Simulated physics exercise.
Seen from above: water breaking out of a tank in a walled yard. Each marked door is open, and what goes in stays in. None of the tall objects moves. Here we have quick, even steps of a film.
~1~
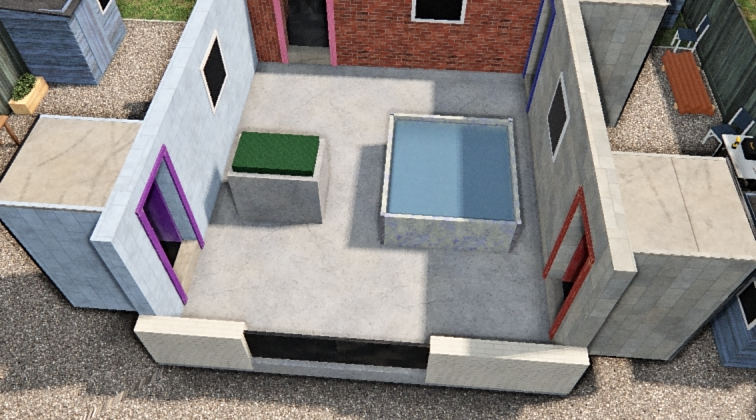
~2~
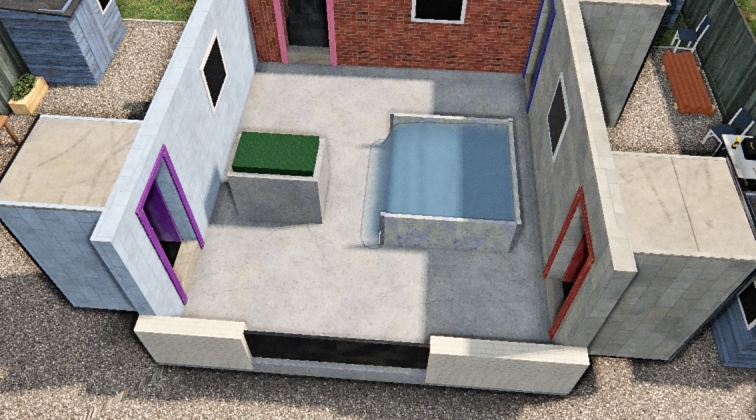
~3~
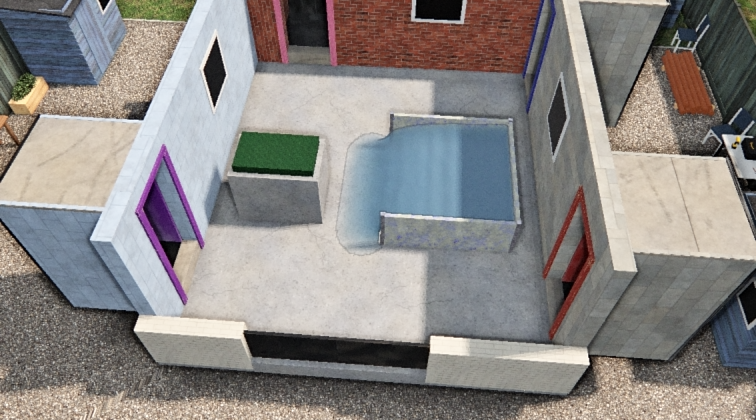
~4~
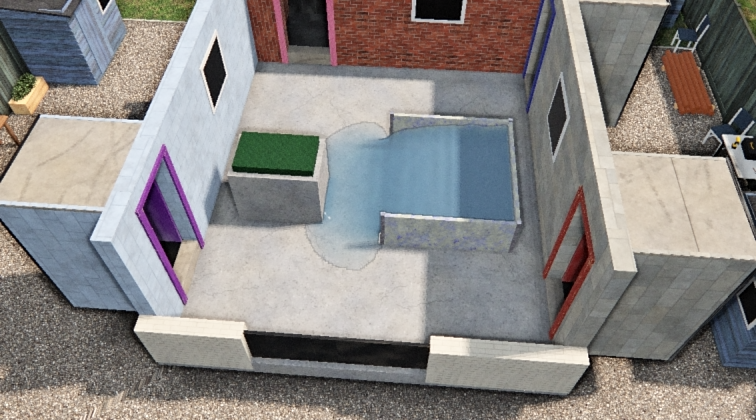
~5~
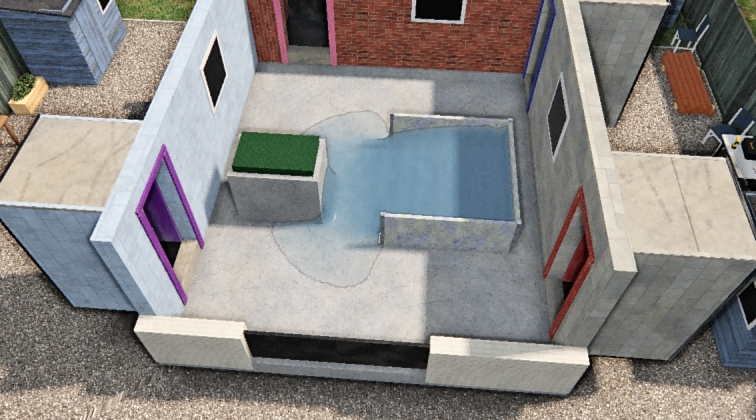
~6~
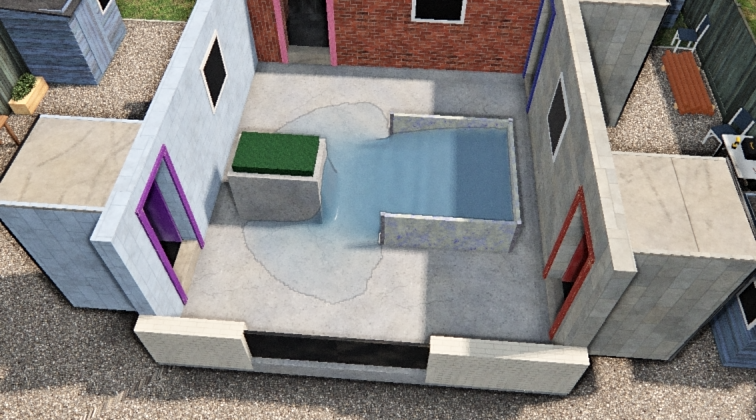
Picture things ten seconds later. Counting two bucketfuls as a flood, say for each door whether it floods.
Door by door: Pink door - not flooded; red door - flooded; purple door - not flooded; blue door - not flooded.
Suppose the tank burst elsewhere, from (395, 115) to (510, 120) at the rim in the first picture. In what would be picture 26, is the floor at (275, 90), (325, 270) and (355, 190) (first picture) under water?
Submerged, unwetted, unwetted.
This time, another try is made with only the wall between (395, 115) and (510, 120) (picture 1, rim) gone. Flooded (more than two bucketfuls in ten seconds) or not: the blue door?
Note - blue door: Past the mark.
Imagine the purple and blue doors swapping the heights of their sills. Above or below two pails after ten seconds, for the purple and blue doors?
Note: Purple is swamped, blue stays safe.
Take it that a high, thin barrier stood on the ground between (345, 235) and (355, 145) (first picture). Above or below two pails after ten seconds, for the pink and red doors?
Briefly, the pink door stays within the limit and the red door stays within the limit.
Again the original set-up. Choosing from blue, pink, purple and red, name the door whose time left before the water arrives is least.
The answer here is the one in purple.
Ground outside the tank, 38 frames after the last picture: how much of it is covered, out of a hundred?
I make it 95 per cent.
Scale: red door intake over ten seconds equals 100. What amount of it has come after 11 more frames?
0 %.
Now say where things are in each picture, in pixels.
The tank at (450, 168) is whole and still, in the first picture.
Water pours out at (389, 180) and has run to (377, 246), in the second picture.
Water pours out at (389, 182) and has run to (351, 248), in the third picture.
Water pours out at (389, 183) and has run to (327, 256), in the fourth picture.
The front is at (287, 250), out from the gap at (389, 184), in the fifth picture.
The front is at a hidden place, out from the gap at (389, 184), in the sixth picture.
A moment on, water covers 40 % of the floor; the pink door not reached, the red door not reached, the purple door wet at the sill, nothing in, the blue door not reached.
Next, water covers 50 % of the floor; the pink door wet at the sill, nothing in, the red door not reached, the purple door wet at the sill, nothing in, the blue door not reached.
Then, water covers 65 % of the floor; the pink door under two buckets in, the red door not reached, the purple door under two buckets in, the blue door not reached.
Later, water covers 95 % of the floor; the pink door under two buckets in, the red door under two buckets in, the purple door under two buckets in, the blue door wet at the sill, nothing in.
In the end, water covers 100 % of the floor; the pink door under two buckets in, the red door over two buckets in, the purple door under two buckets in, the blue door wet at the sill, nothing in.
